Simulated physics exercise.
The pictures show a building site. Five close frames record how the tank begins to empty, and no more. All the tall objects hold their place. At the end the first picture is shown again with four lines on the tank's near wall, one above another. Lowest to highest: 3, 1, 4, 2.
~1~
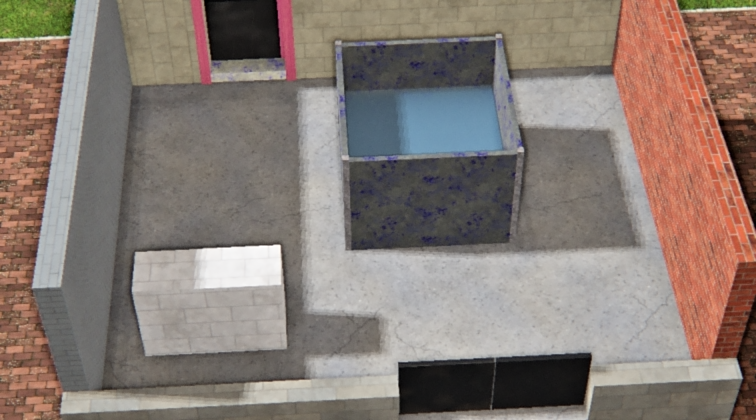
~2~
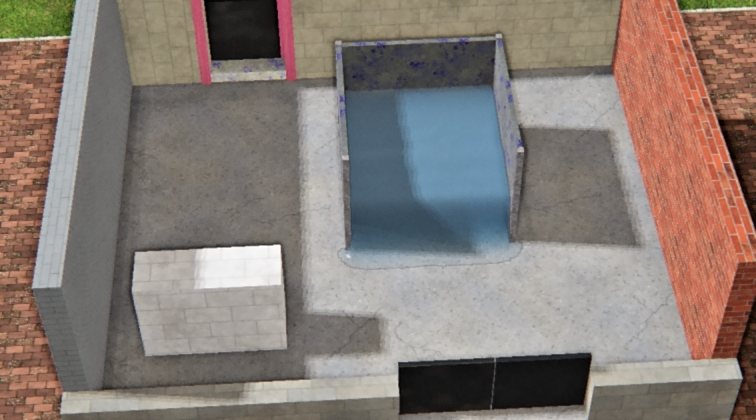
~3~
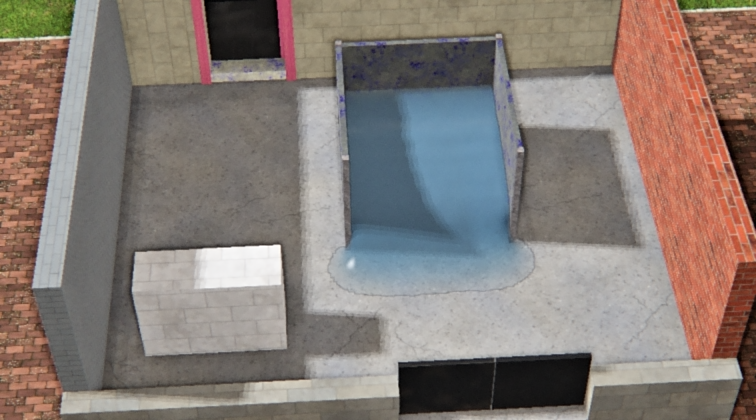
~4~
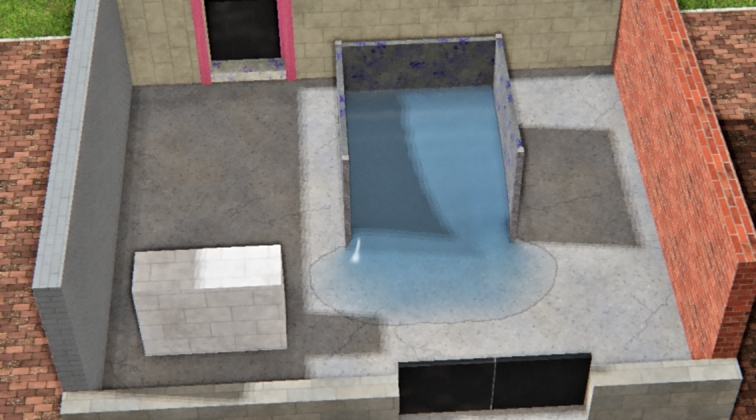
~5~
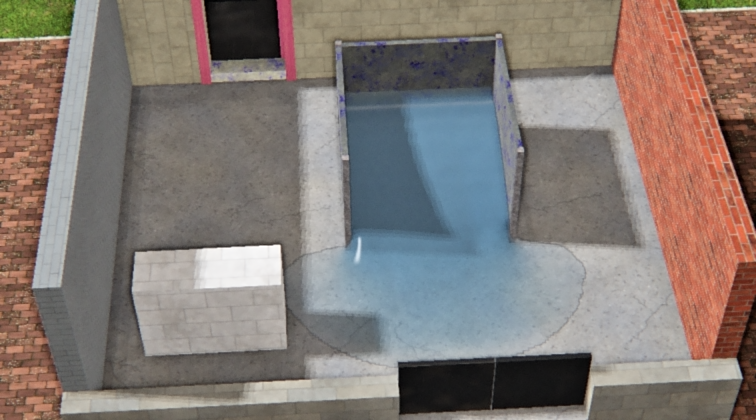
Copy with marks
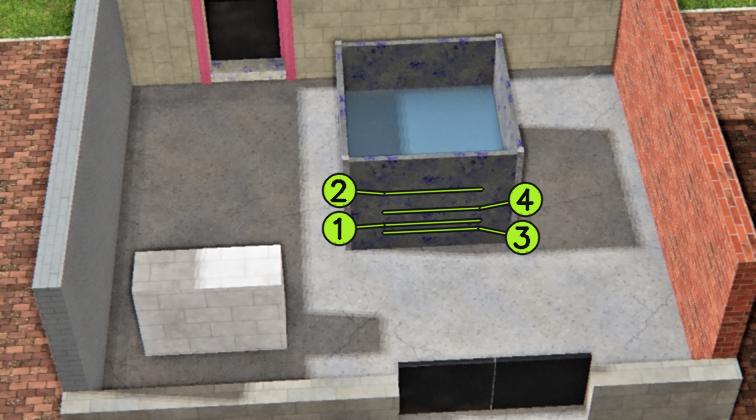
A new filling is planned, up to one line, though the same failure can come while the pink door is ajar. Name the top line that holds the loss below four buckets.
That is level 2.
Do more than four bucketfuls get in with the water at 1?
No, not at all.
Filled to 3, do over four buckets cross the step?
No, that is safe.
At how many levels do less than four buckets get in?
All of the four.
On the marked copy, 1 at (431, 222); 2 at (432, 191); 3 at (431, 230); 4 at (432, 210); from the bottom up 3, 1, 4, 2.
With 1, nothing gets over.
With 2, a splash gets over, under a bucket.
With 3, nothing gets over.
With 4, nothing gets over.
